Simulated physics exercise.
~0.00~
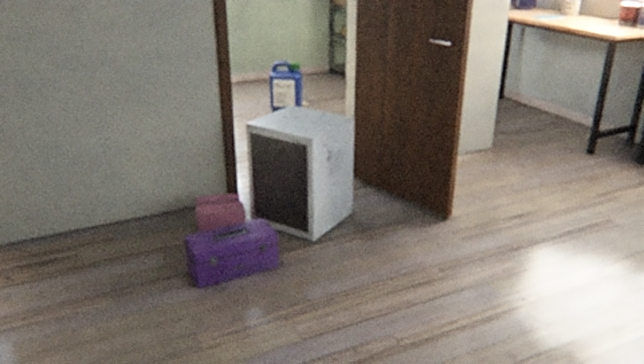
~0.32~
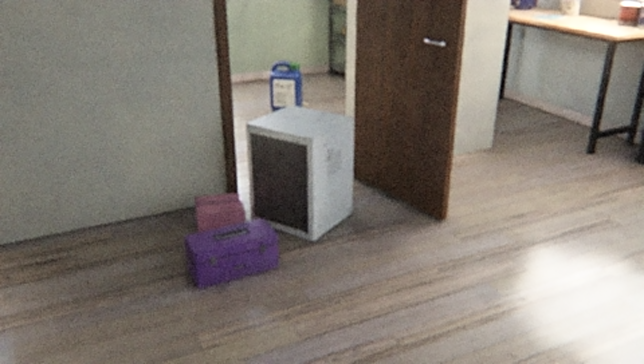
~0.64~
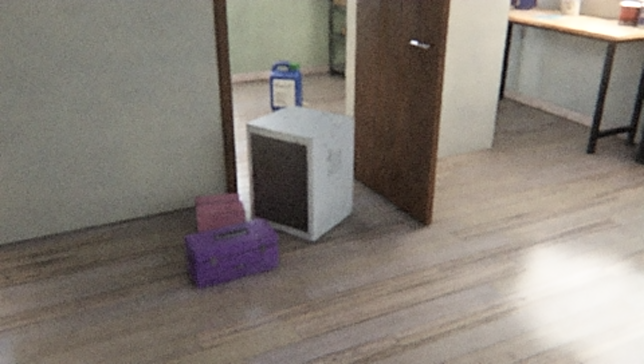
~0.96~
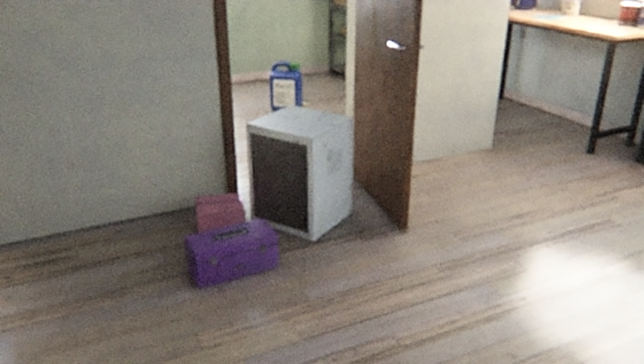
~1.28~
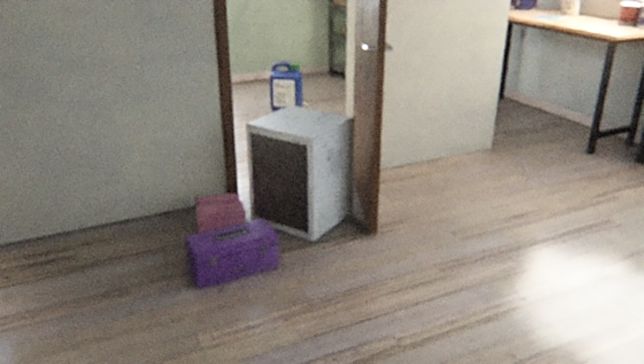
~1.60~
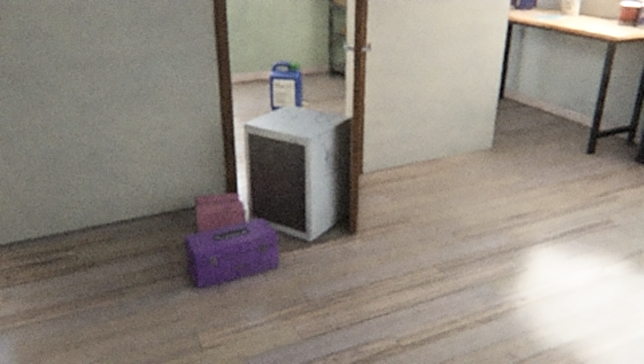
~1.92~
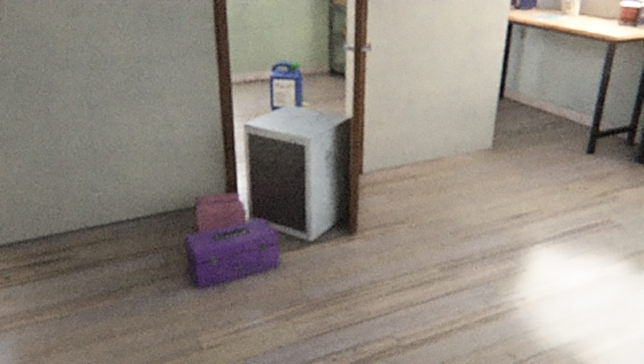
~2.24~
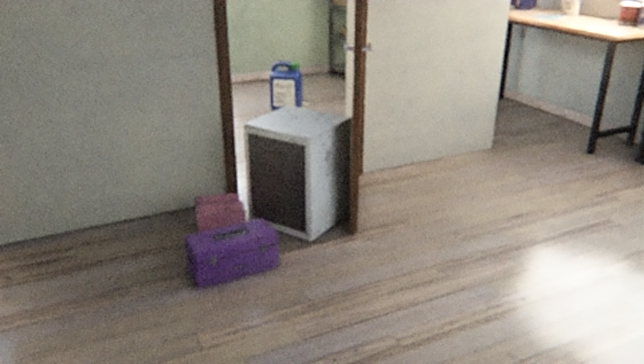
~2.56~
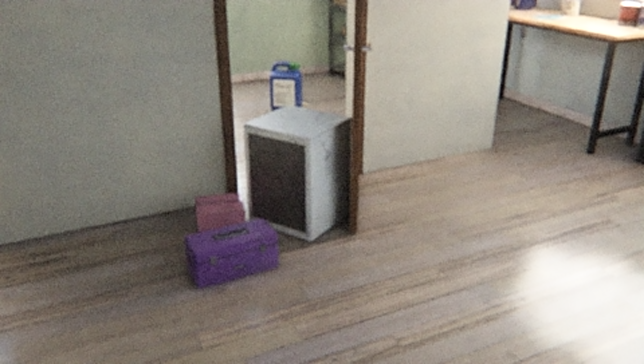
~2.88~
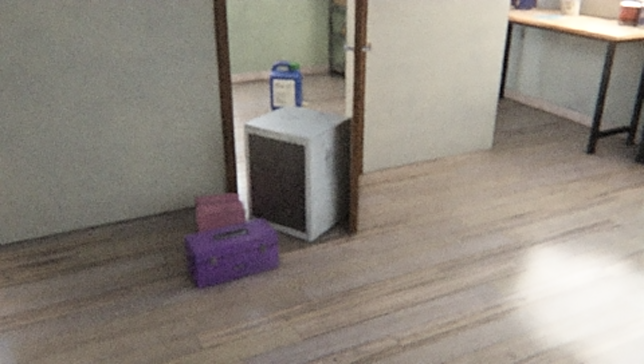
Doorway in a wood-floored room, a brown door swinging toward the white appliance and stopping against it, still open, toolbox unmoved.
